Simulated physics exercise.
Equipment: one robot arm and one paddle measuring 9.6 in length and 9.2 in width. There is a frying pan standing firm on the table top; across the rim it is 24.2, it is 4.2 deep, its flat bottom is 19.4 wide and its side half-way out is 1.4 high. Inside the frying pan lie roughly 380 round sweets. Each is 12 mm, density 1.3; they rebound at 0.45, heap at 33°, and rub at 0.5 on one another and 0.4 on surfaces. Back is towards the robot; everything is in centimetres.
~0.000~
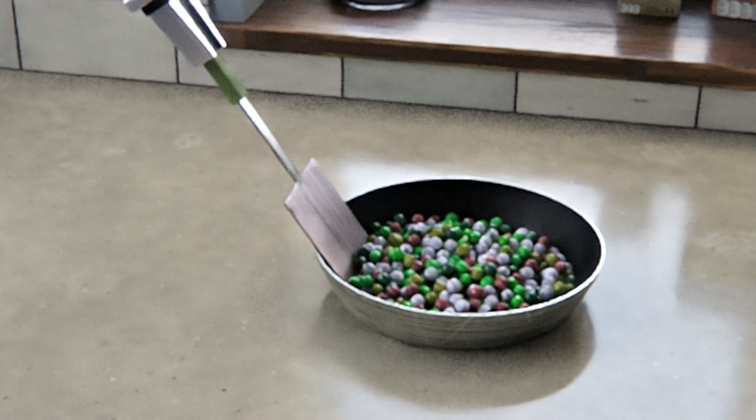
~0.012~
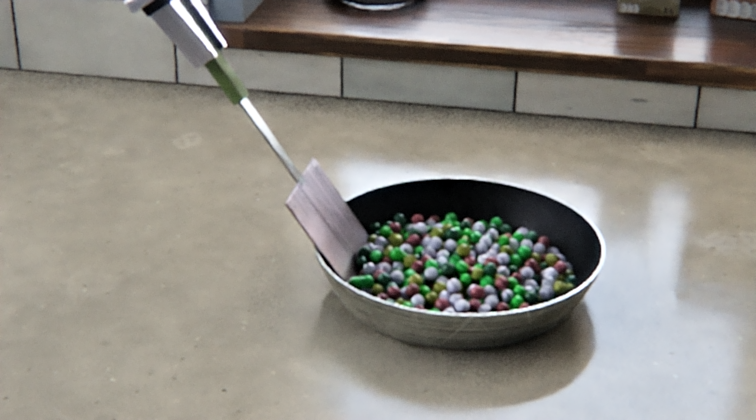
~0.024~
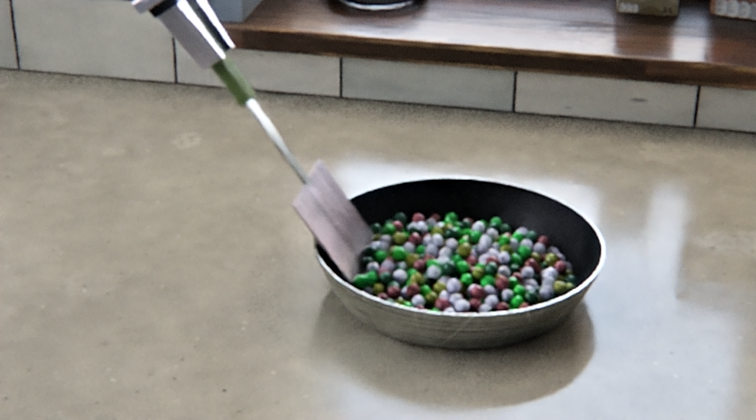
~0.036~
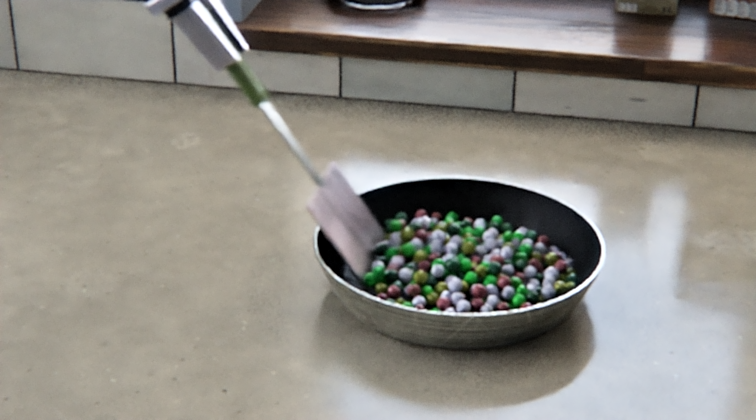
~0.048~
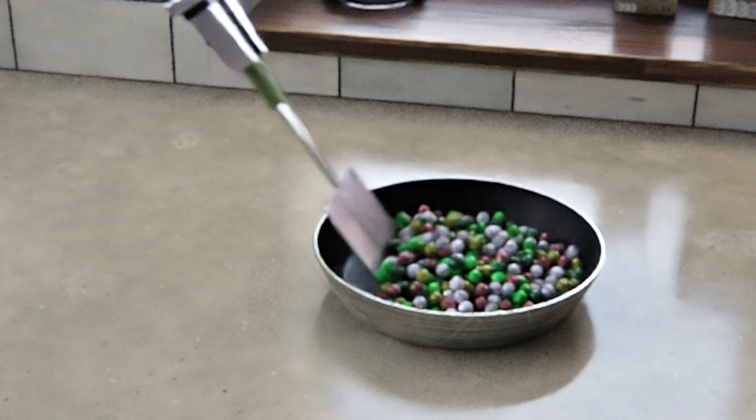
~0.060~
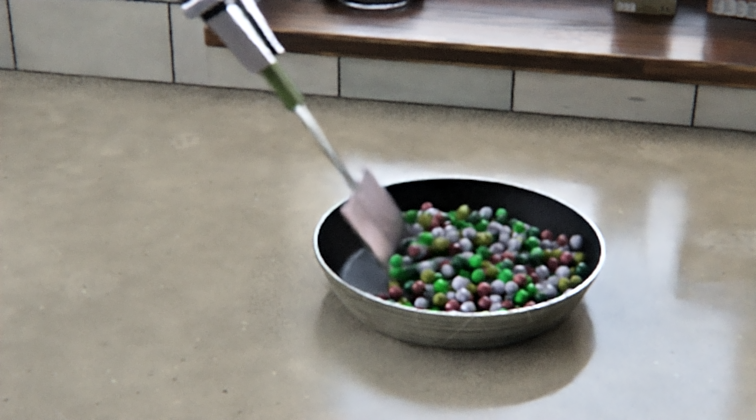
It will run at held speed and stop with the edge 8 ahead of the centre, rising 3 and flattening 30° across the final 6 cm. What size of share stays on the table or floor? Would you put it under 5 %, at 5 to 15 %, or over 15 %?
I would say over 15 %.
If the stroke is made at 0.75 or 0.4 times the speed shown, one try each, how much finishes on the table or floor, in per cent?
Some 20 per cent, then some 5 per cent, on the table or floor.
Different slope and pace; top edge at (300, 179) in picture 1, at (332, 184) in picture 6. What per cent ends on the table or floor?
Around 10 per cent finishes there.
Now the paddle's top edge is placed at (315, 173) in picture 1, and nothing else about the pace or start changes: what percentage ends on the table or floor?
Roughly 30%.
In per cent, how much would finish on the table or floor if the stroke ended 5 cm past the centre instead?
That would be something like 10 in a hundred.
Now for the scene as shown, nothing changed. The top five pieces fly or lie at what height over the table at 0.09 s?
Height: Approx. 6 cm.
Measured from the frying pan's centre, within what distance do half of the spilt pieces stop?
Some 26 centimetres.
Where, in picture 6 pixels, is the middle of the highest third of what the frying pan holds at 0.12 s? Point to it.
(509, 250).
After 0.09 s, sloping 55°, highest piece 6 above the table; 377 in the frying pan.
After 0.12 s, sloping 46°, highest piece 7 above the table; 377 in the frying pan.
After 0.33 s, sloping 25°, highest piece 13 above the table; 287 in the frying pan, 71 on the table or floor, 19 on the blade or in flight.
After 1.38 s, sloping 25°, highest piece 4 above the table; 287 in the frying pan, 90 on the table or floor.
At rest, 287 in the frying pan, 90 on the table or floor. That is 24 % on the table or floor.
